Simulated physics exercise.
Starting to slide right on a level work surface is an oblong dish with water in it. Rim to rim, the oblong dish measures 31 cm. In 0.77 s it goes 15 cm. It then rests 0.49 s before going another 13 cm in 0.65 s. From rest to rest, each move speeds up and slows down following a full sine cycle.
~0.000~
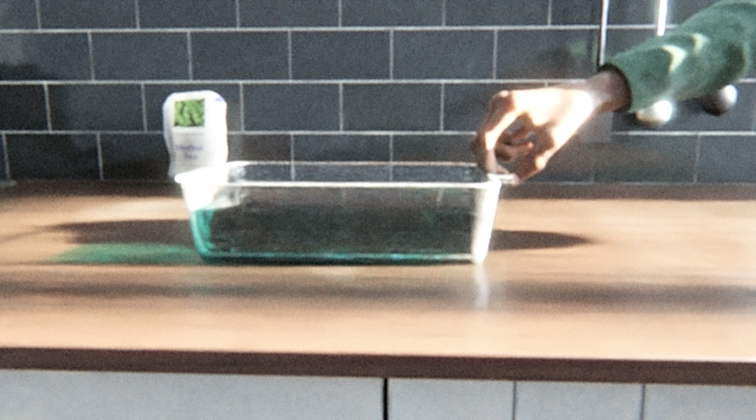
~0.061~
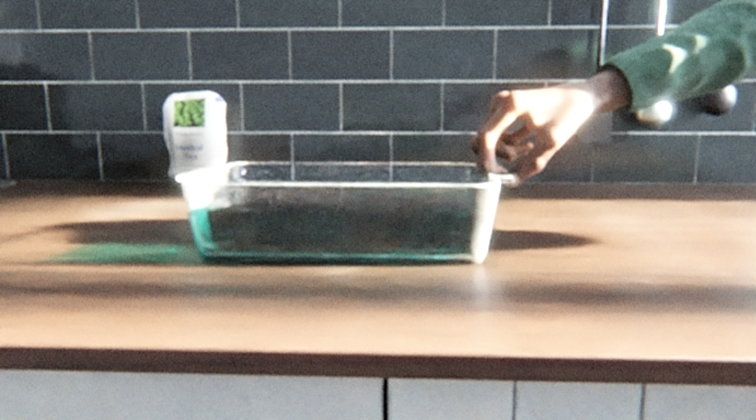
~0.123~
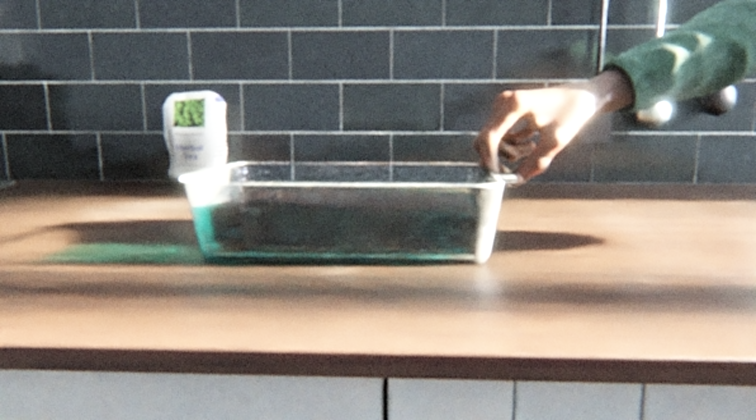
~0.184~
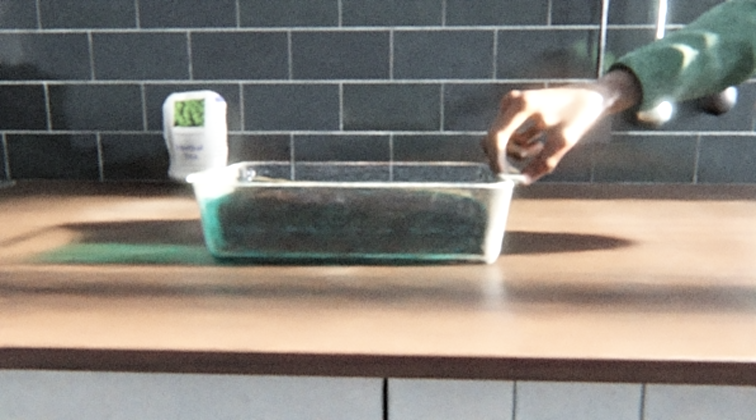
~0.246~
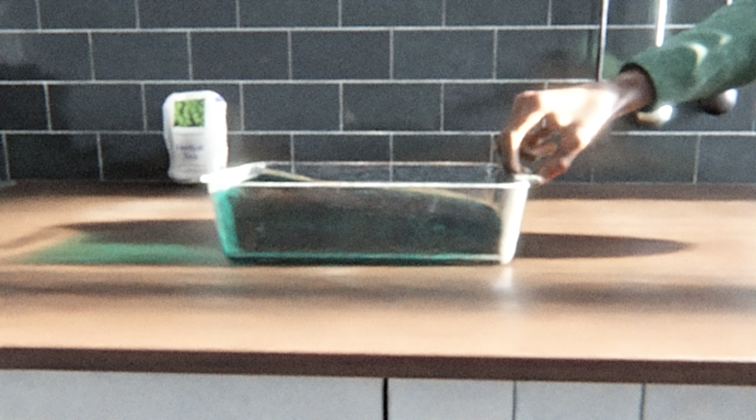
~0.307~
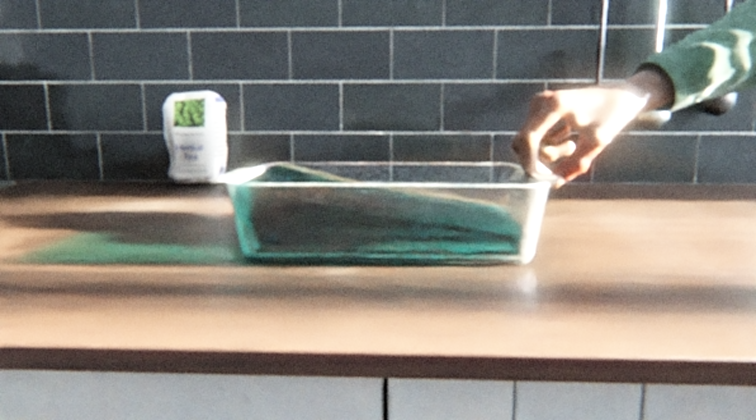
On a wooden kitchen counter, a green-sleeved hand sliding a clear dish of green-tinted water right, the liquid sloping inside.
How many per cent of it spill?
22 %.
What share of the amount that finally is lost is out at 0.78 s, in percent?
Close to 40 in a hundred.
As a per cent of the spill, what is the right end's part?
Share of spill at right end: Close to 70 in a hundred.
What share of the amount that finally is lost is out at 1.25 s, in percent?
Roughly 60%.
By 0.78 s it has gone 15 cm; 0 per cent is out over the left end and 9 over the right.
By 1.25 s it has gone 15 cm; 3 per cent is out over the left end and 11 over the right.
By 1.73 s it has gone 26 cm; 3 per cent is out over the left end and 11 over the right.
By 2.20 s it has gone 28 cm; 3 per cent is out over the left end and 15 over the right.
At rest 22 per cent is out in all, 6 of it over the left end.
